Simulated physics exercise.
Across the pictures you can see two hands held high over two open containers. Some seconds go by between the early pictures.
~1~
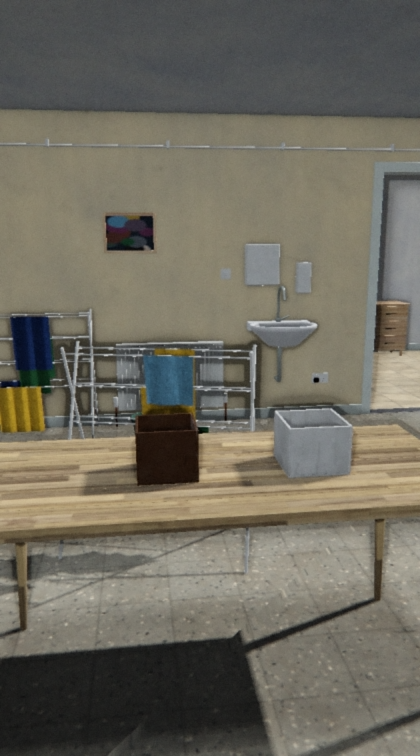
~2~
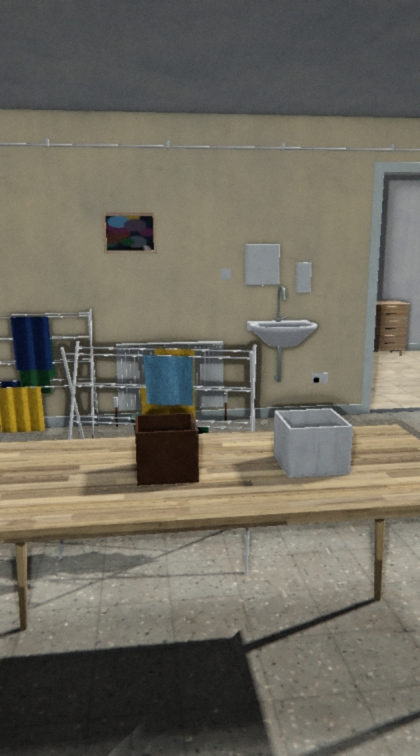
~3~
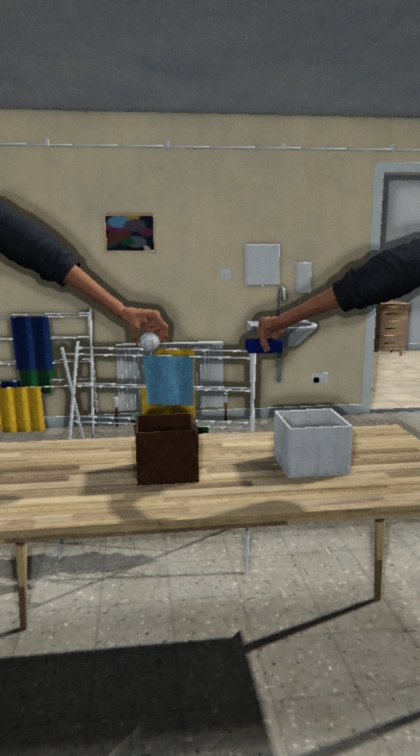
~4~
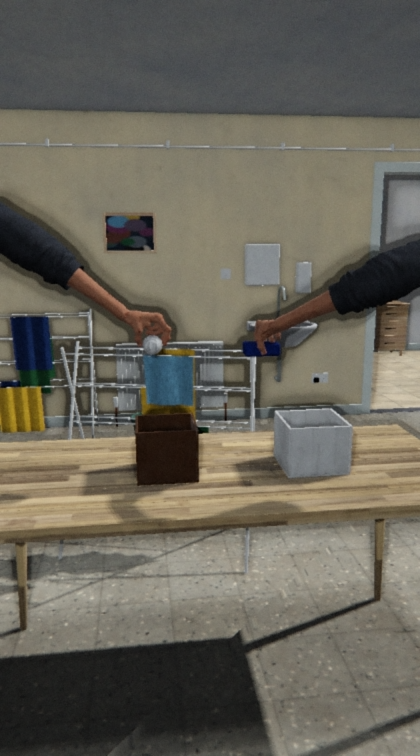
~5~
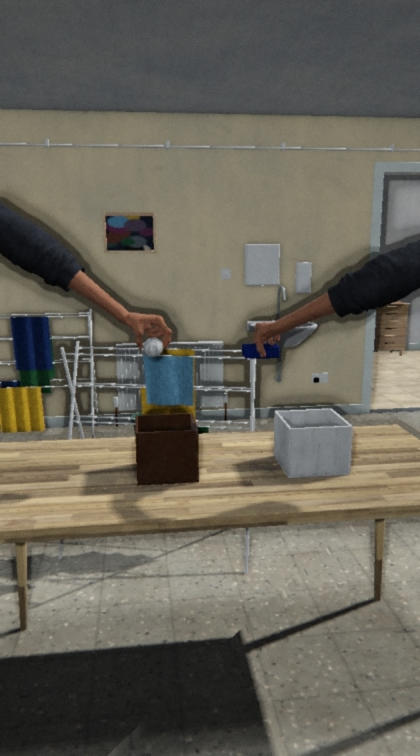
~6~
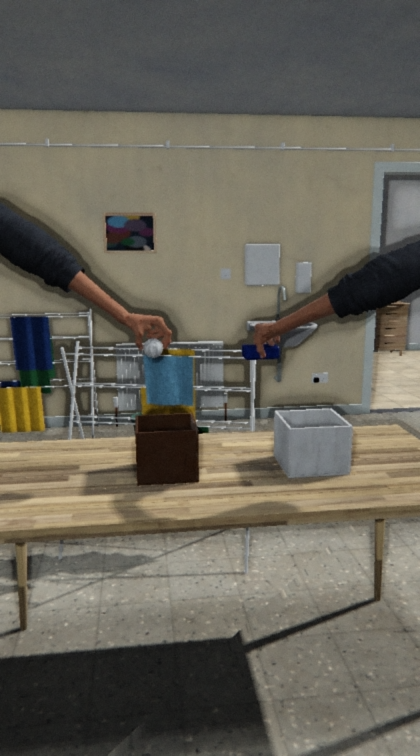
The clip shows a brown container and a white one on a wooden table, then two hands appear above them, the left holding a white onion and the right a blue sponge, both shifting only very slightly.
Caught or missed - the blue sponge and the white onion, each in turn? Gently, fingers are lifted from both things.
The blue sponge is not received, the white onion is received.
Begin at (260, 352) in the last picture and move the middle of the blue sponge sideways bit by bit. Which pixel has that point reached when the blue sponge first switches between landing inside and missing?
Boundary located at approximately pixel (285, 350).
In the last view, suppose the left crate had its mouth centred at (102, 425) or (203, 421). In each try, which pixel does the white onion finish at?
Somewhere near (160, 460), and then near (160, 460).
Then, 0.18 s later than the last frame, blue sponge shifted about its own width near (260, 381); white onion shifted about its own width near (154, 378).
When it is over, the blue sponge falls beside it, near (259, 462); the white onion is caught, near (157, 462).
